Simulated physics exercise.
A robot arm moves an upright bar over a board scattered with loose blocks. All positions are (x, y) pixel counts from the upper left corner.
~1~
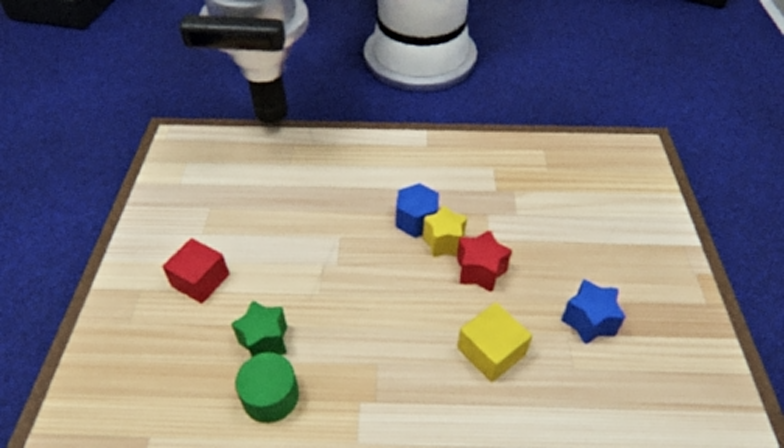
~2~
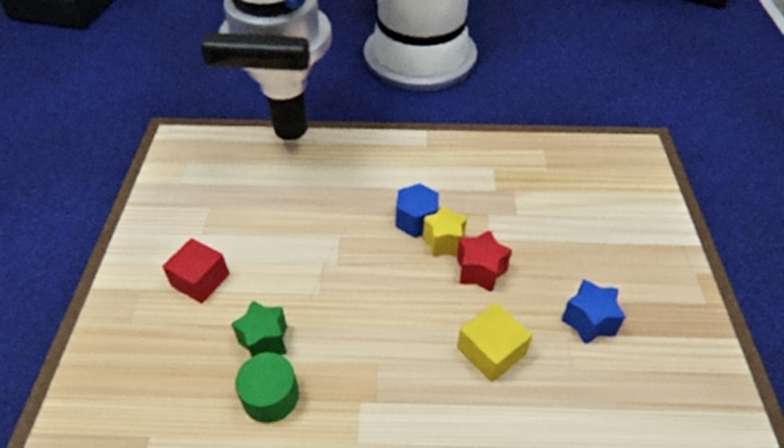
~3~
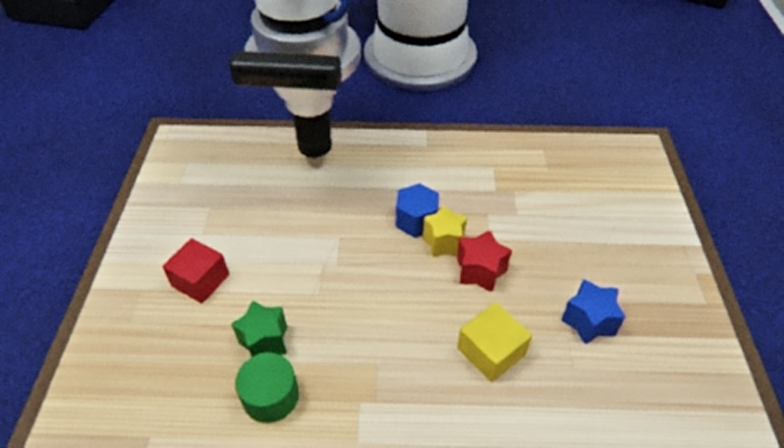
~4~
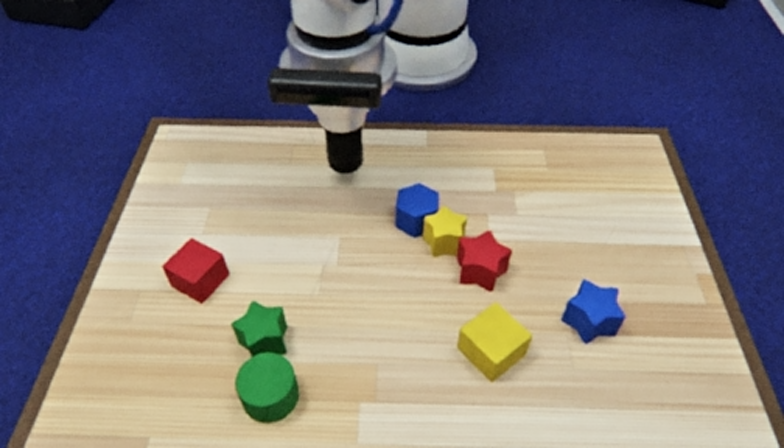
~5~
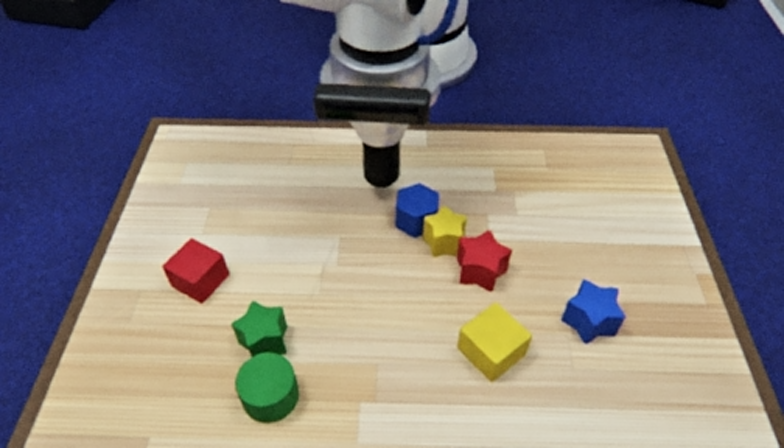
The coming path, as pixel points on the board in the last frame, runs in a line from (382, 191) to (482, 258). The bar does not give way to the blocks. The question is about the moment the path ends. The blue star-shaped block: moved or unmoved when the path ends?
Gets moved.
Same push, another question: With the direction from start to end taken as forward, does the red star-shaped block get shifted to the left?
Going by the path, no.
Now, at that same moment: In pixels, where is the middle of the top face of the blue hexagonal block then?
Just about (512, 269).
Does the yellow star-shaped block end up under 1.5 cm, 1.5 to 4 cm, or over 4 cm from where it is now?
It goes a long way, over 4 cm.
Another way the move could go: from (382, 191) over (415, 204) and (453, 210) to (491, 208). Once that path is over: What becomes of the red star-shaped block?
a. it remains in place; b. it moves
My answer is option b.
What follows on the original path. One third of the way, bar (414, 197); blue hexagonal block (441, 215); yellow star-shaped block (470, 238); red star-shaped block (501, 265), turned 15° anticlockwise.
Two thirds of the way, bar (449, 220); blue hexagonal block (476, 241); yellow star-shaped block (504, 267); red star-shaped block (539, 296), turned 20° anticlockwise.
At the end, bar (485, 244); blue hexagonal block (512, 269), turned 15° clockwise; yellow star-shaped block (536, 302), turned 20° clockwise; red star-shaped block (570, 332), turned 30° anticlockwise; blue star-shaped block (612, 310), turned 50° anticlockwise.
